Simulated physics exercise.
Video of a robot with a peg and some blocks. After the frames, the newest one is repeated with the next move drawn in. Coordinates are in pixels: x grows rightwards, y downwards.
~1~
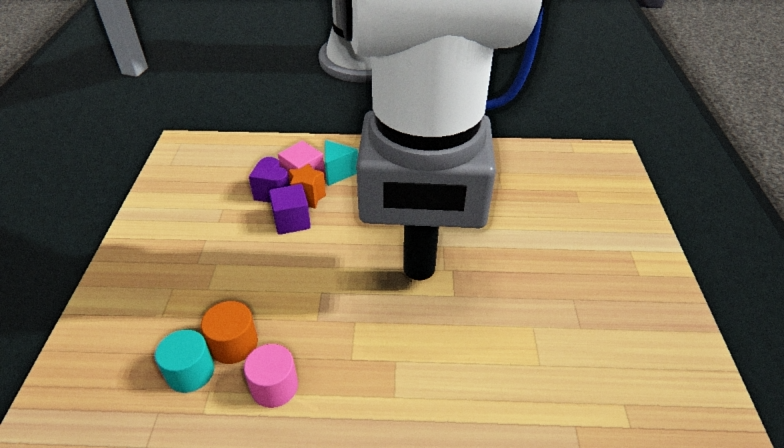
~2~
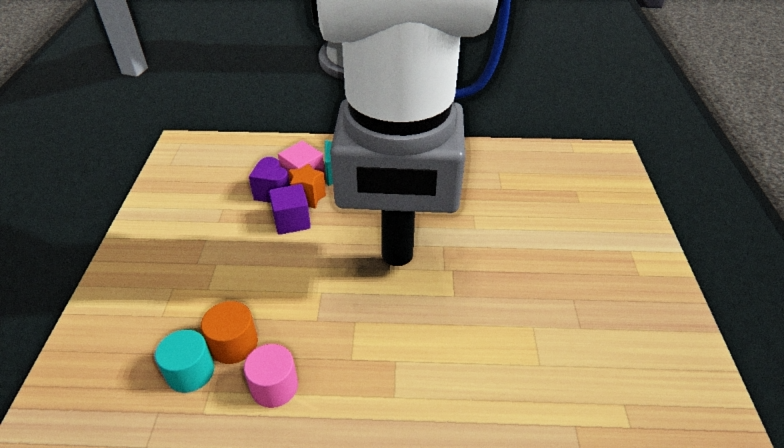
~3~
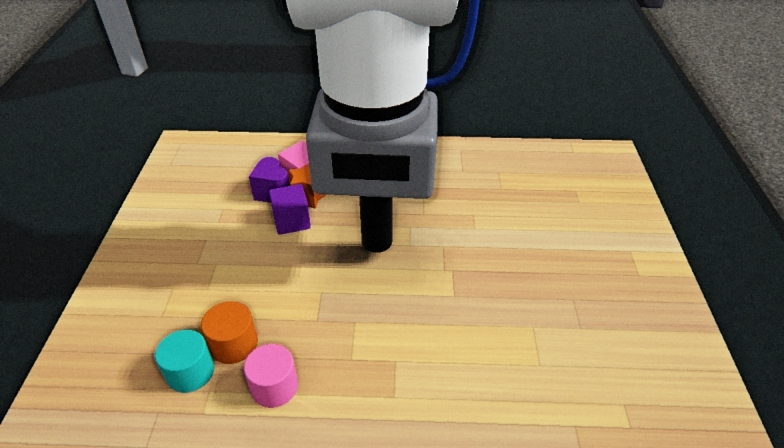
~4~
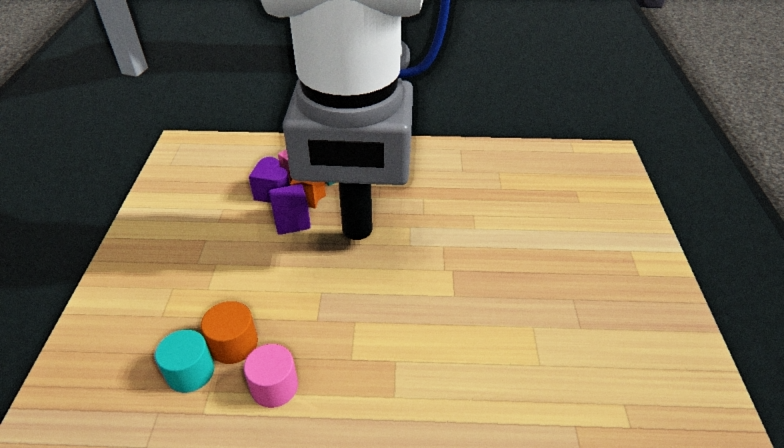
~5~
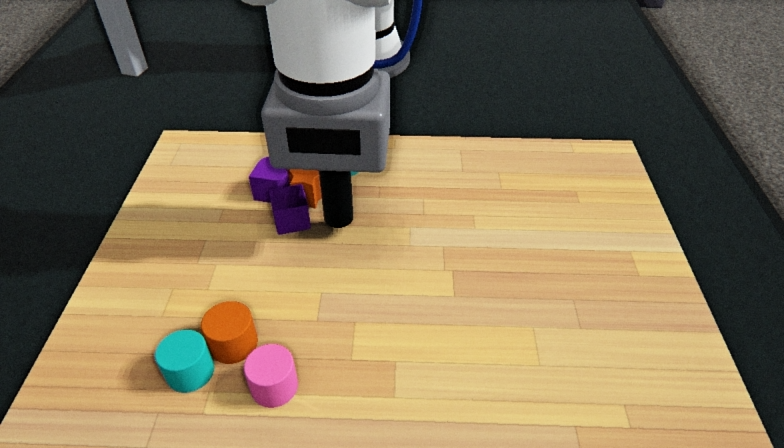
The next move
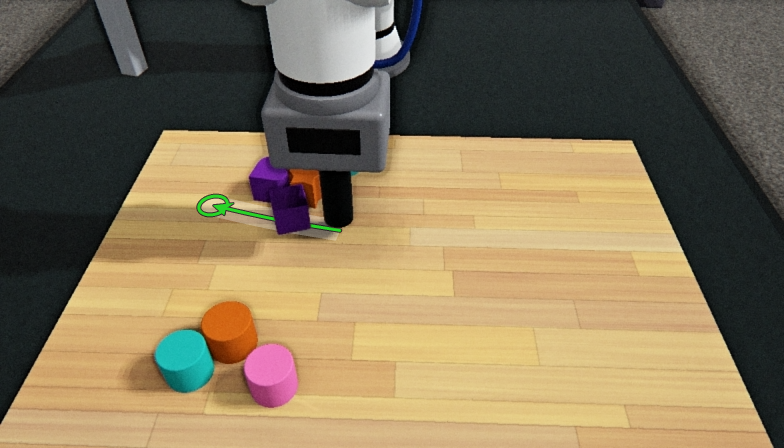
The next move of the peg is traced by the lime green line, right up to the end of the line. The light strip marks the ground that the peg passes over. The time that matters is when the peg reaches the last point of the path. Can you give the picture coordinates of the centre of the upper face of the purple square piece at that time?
That would be at about pixel (190, 167).
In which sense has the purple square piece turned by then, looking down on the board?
Prediction: Clockwise.
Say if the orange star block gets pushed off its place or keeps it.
When the path is over, the orange star block is still on its spot.
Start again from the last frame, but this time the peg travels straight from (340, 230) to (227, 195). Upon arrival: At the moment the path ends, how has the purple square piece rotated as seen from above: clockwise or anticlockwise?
It goes anticlockwise.
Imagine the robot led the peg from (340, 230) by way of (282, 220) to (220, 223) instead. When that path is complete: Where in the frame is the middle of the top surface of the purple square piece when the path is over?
Just about (202, 181).
The drawn path runs from (340, 230) over (274, 219) to (213, 205).
The first path, step by step. One third of the way, peg (293, 211); purple square piece (262, 191), turned 25° clockwise.
Two thirds of the way, peg (250, 202); purple square piece (223, 180), turned 45° clockwise.
At the end, peg (210, 193); purple heart-shaped block not moved; purple square piece (190, 167), turned 70° clockwise; orange star block not moved.
